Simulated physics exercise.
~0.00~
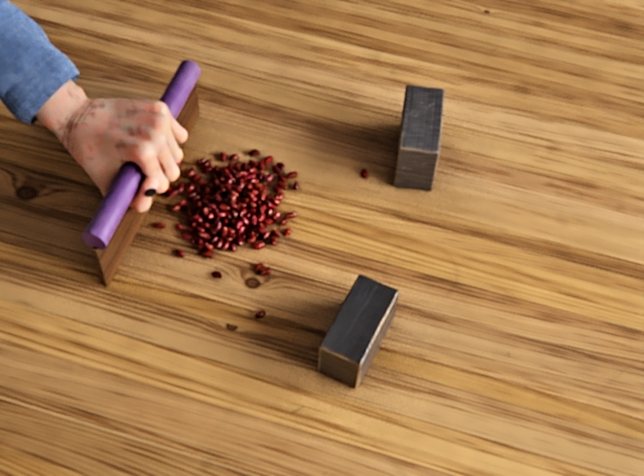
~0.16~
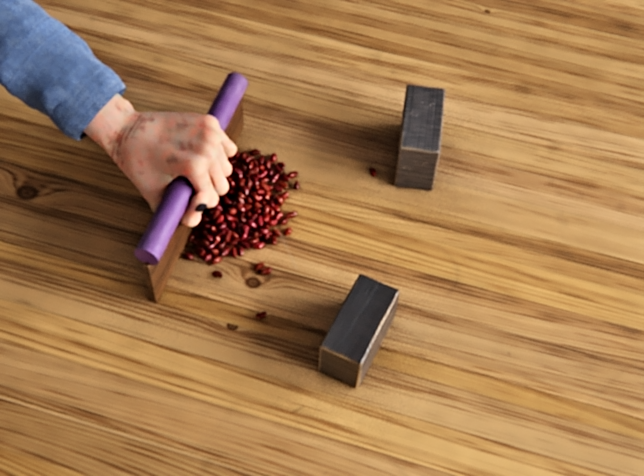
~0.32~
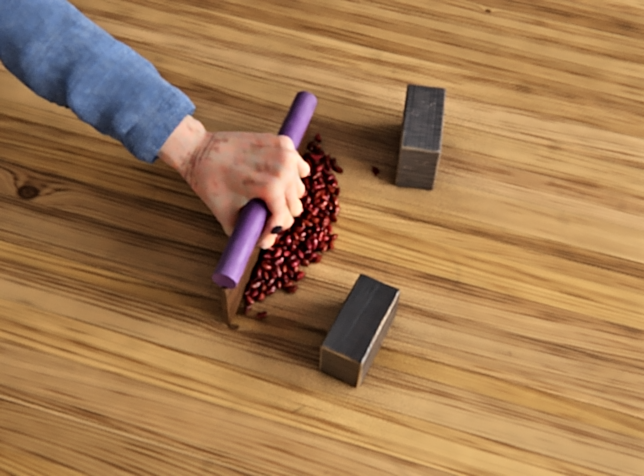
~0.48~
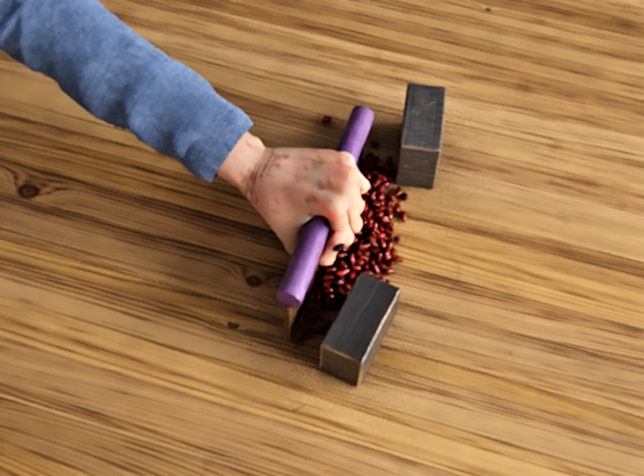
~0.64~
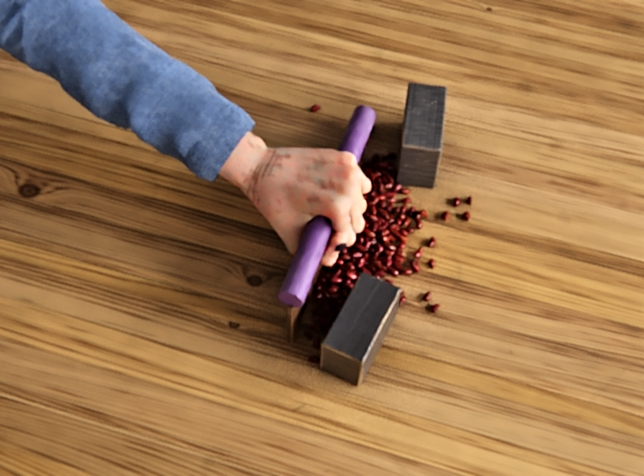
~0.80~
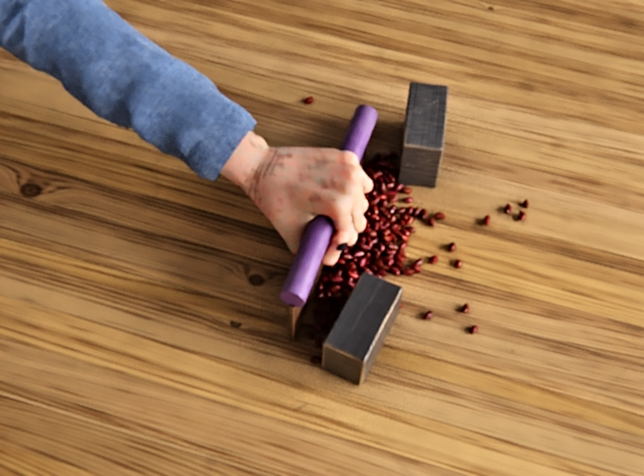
A hand gripping a purple-handled scraper pushed a heap of dark red beans rightward across a wooden table until it stopped near two dark blocks, where most stayed bunched up while some slipped through the gap and scattered beyond.
